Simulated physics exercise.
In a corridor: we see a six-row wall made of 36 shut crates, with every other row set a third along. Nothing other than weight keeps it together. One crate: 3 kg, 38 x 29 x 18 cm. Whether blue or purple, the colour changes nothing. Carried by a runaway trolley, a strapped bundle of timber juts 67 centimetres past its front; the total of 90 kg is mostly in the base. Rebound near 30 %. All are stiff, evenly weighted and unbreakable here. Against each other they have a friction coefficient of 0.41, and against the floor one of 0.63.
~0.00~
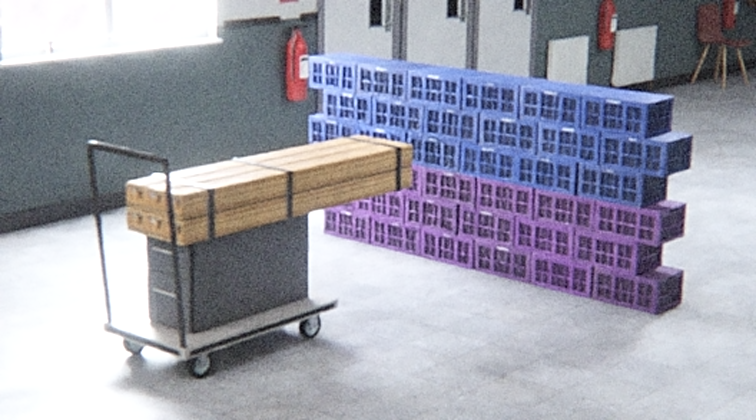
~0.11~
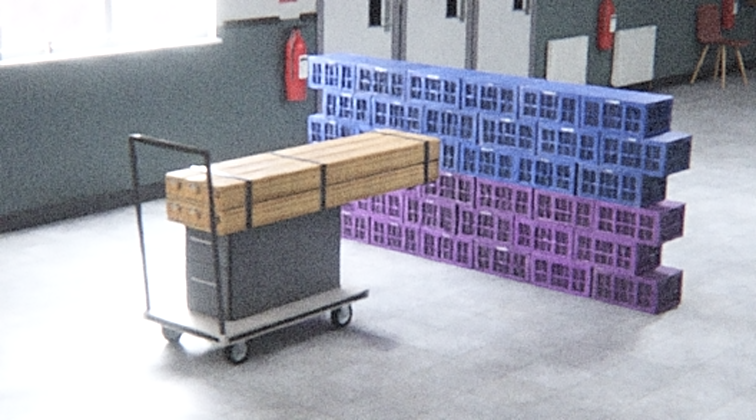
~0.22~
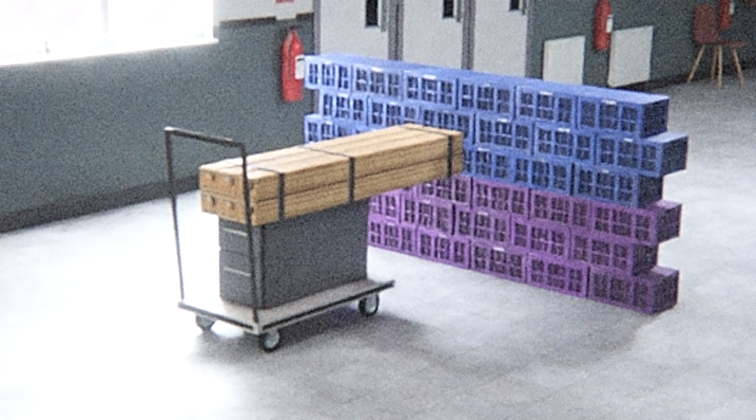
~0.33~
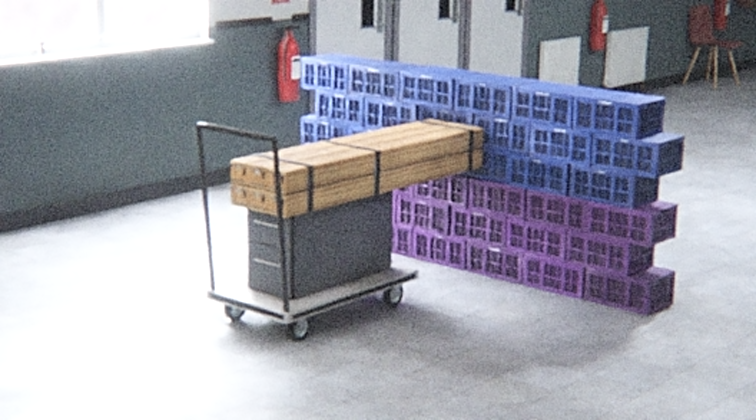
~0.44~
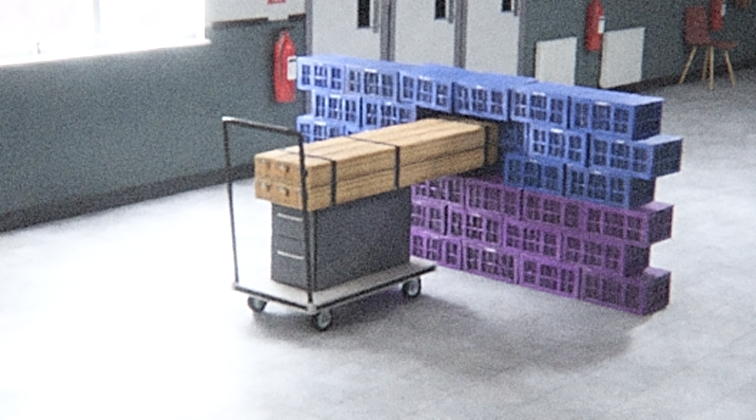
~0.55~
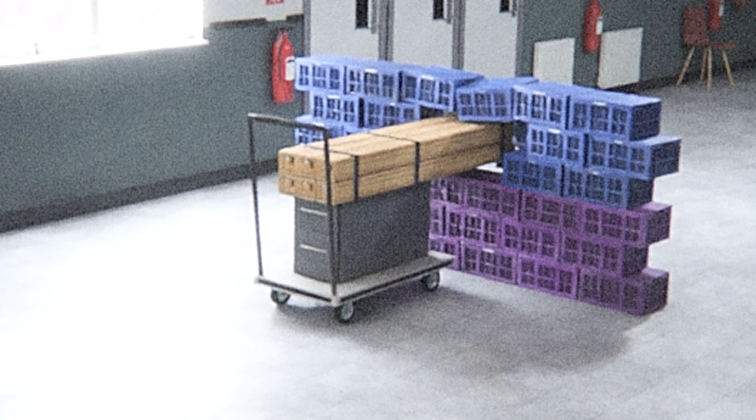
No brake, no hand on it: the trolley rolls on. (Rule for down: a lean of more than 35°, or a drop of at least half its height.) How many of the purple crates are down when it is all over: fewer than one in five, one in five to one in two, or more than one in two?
Fewer than one in five.
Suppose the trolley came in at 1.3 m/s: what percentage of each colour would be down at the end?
The purple would finish 0 in a hundred down, the blue 50 in a hundred.
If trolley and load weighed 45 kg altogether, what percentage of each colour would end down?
Result: Purple 0, blue 30 %.
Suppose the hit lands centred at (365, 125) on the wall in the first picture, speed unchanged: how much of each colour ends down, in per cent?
In that case purple 0, blue 30 per cent.
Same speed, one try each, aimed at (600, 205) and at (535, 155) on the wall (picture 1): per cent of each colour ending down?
For purple it's 10 then 0 per cent, for blue 30 then 40 per cent.
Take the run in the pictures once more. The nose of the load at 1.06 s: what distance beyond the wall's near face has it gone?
At that moment, around 95 cm past it.
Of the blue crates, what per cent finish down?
By colour: Blue 30 per cent.
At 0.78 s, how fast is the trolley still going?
1.2 m/s, roughly.
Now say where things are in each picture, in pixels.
In the first picture (each place is the centre of the face we see best; the camera pans a little), load (406, 159) 67 cm short of the wall; top purple crate (626, 223); top blue crate (434, 90); all as stacked.
The second picture shows load (434, 152) 44 cm short of the wall; top purple crate (626, 223).
The third picture shows load (457, 146) 20 cm short of the wall; top purple crate (622, 223).
The fourth picture shows load (478, 141) 28 mm into the wall's line; top purple crate (618, 224); 4 have shifted.
The fifth picture shows load (493, 137) 22 cm into the wall's line; top purple crate (614, 225); top blue crate (425, 91) tilted 5°; 10 have shifted.
The sixth picture shows load (509, 133) 40 cm into the wall's line; top purple crate (612, 225); top blue crate (427, 91) moved 8 cm; 12 have shifted.
By 0.78 s, load 75 cm past the wall's line, still rolling; none of the 18 purple crates down (4 of 36 in all colours); top purple crate unmoved; top blue crate tilted 13°.
By 1.06 s, load 95 cm past the wall's line, still rolling; none of the 18 purple crates down (5 of 36 in all colours); top purple crate unmoved; top blue crate tilted 14°.
When it is over (2.1 s), load 98 cm past the wall's line, stopped; none of the 18 purple crates down (5 of 36 in all colours); top purple crate unmoved; top blue crate tilted 14°. That is 0 per cent. In pixels of the last frame, middles, top purple crate near (626, 220), top blue crate near (462, 88).
